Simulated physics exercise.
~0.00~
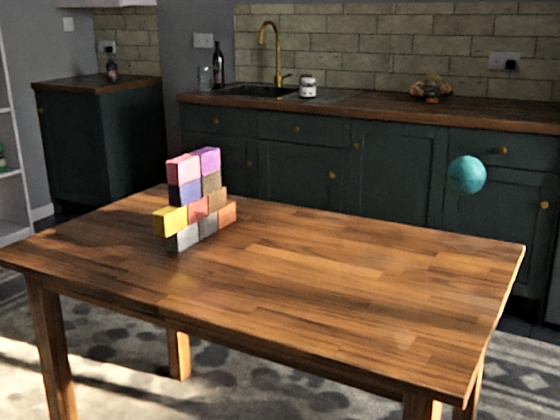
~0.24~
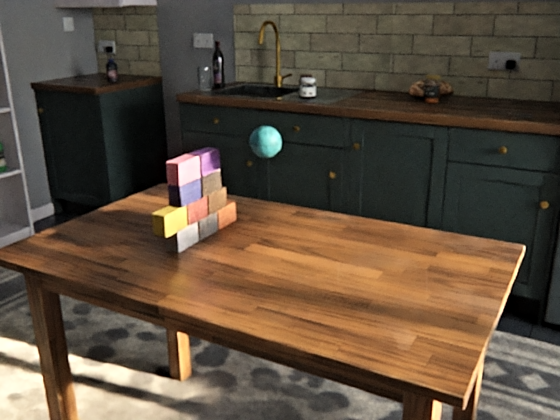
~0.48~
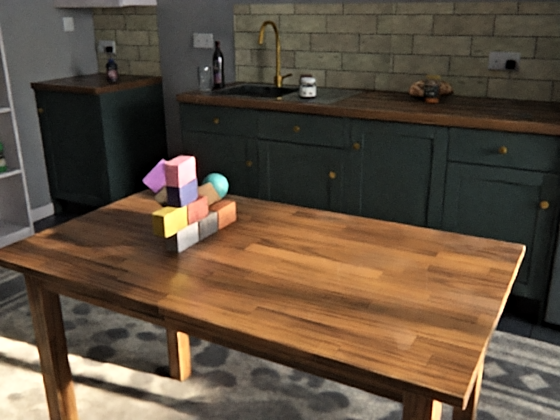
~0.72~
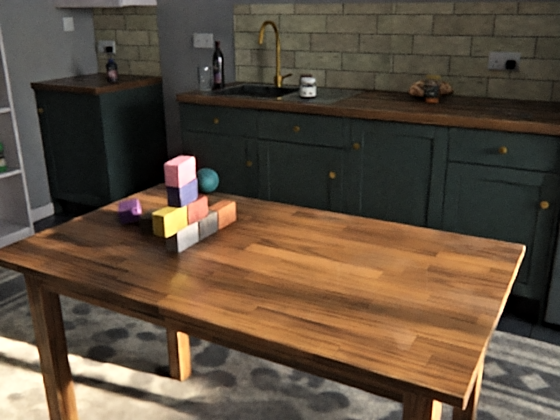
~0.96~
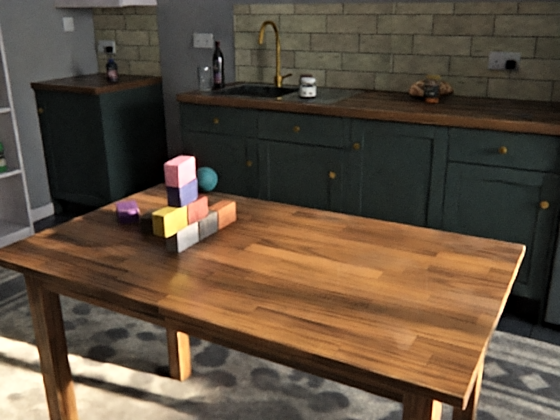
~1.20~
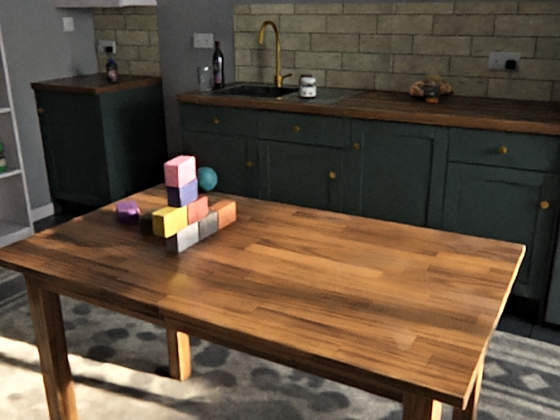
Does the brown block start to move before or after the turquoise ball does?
The brown block starts to move after the turquoise ball, which is already flying left while the block is still in its place.
